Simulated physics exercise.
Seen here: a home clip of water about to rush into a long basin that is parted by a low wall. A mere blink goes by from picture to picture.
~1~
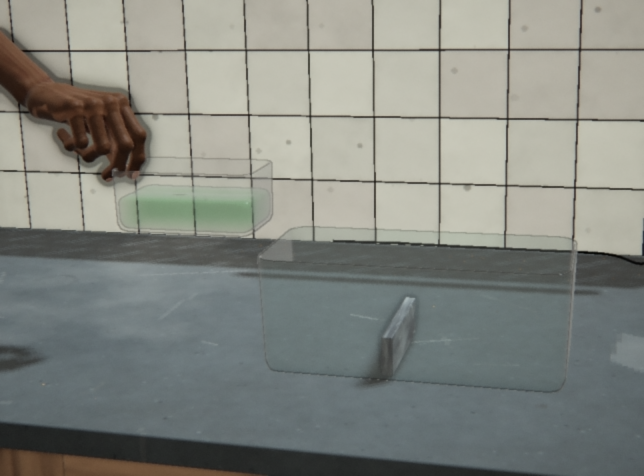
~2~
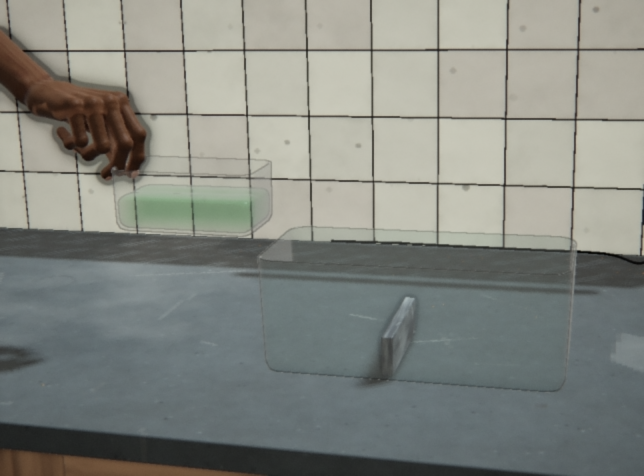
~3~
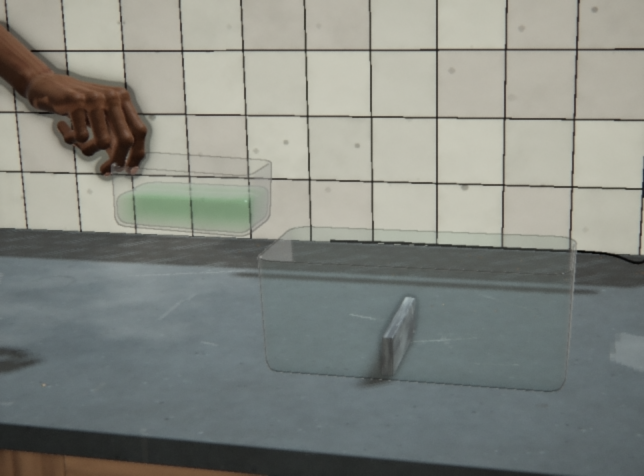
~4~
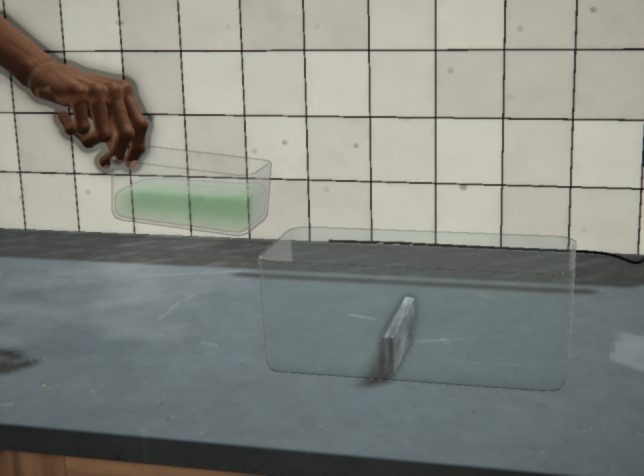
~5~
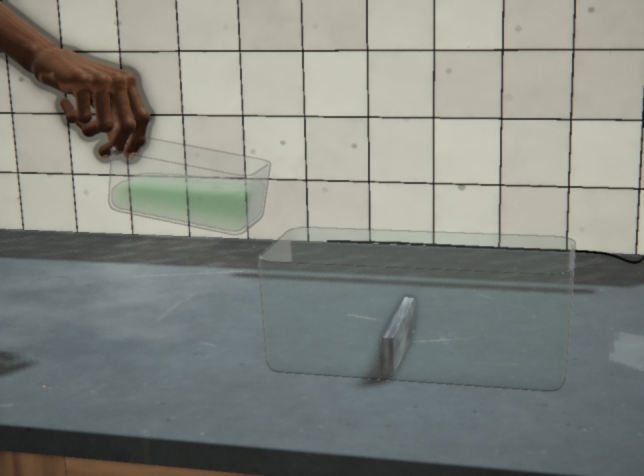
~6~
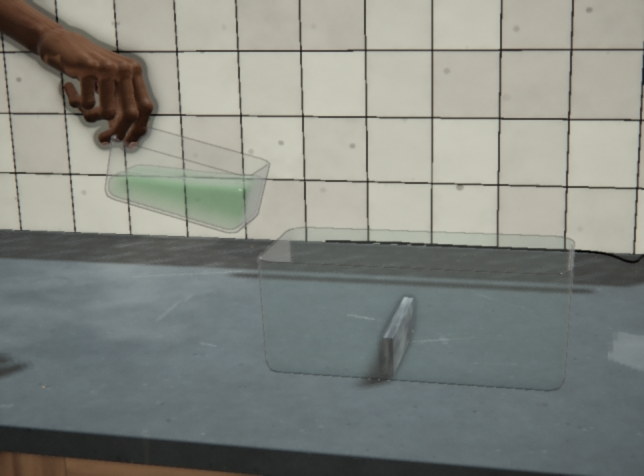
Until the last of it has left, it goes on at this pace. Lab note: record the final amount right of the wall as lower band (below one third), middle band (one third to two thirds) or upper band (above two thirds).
Seems the share right of the wall never gets to a third.
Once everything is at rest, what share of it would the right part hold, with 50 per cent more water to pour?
I'd reckon close to 20 %.
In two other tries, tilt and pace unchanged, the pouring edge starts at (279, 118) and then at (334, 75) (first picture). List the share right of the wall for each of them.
Roughly 35 per cent, then roughly 85 per cent.
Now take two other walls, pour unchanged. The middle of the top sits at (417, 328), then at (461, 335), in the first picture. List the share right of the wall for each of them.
I'd expect near 15 percent the first time and near 15 percent the next.
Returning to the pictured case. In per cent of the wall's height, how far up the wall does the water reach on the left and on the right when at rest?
Roughly 50 left of the wall, roughly 0 right of it.
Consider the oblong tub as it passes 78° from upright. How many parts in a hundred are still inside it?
50 %.
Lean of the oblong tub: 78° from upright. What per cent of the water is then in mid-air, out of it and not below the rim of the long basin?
It's close to 45 percent.
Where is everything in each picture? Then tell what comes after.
The first picture shows tilt 0°; pouring edge (262, 170); surface from (133, 191) to (263, 196); the long basin's rim runs from (275, 244) to (574, 258); the wall's top is at (399, 318).
The second picture shows tilt 1°; pouring edge (262, 170); surface from (132, 191) to (263, 195).
The third picture shows tilt 2°; pouring edge (262, 170); surface from (131, 189) to (262, 193).
The fourth picture shows tilt 5°; pouring edge (262, 170); surface from (129, 185) to (260, 190).
The fifth picture shows tilt 9°; pouring edge (261, 171); surface from (126, 179) to (259, 186).
The sixth picture shows tilt 14°; pouring edge (260, 171); surface from (124, 171) to (257, 183).
A moment on, the oblong tub is tipped on its side and 49 per cent is still to pour, 7 is left of the wall and 0 right of it.
Next, the oblong tub is tipped right over and 8 per cent is still to pour, 80 is left of the wall and 2 right of it.
Then the oblong tub is tipped right over and 0 per cent is still to pour, 91 is left of the wall and 7 right of it.
Later the oblong tub is tipped right over and 0 per cent is still to pour, 90 is left of the wall and 8 right of it.
In the end 90 per cent lies left of the wall, 8 right of it and 2 outside.
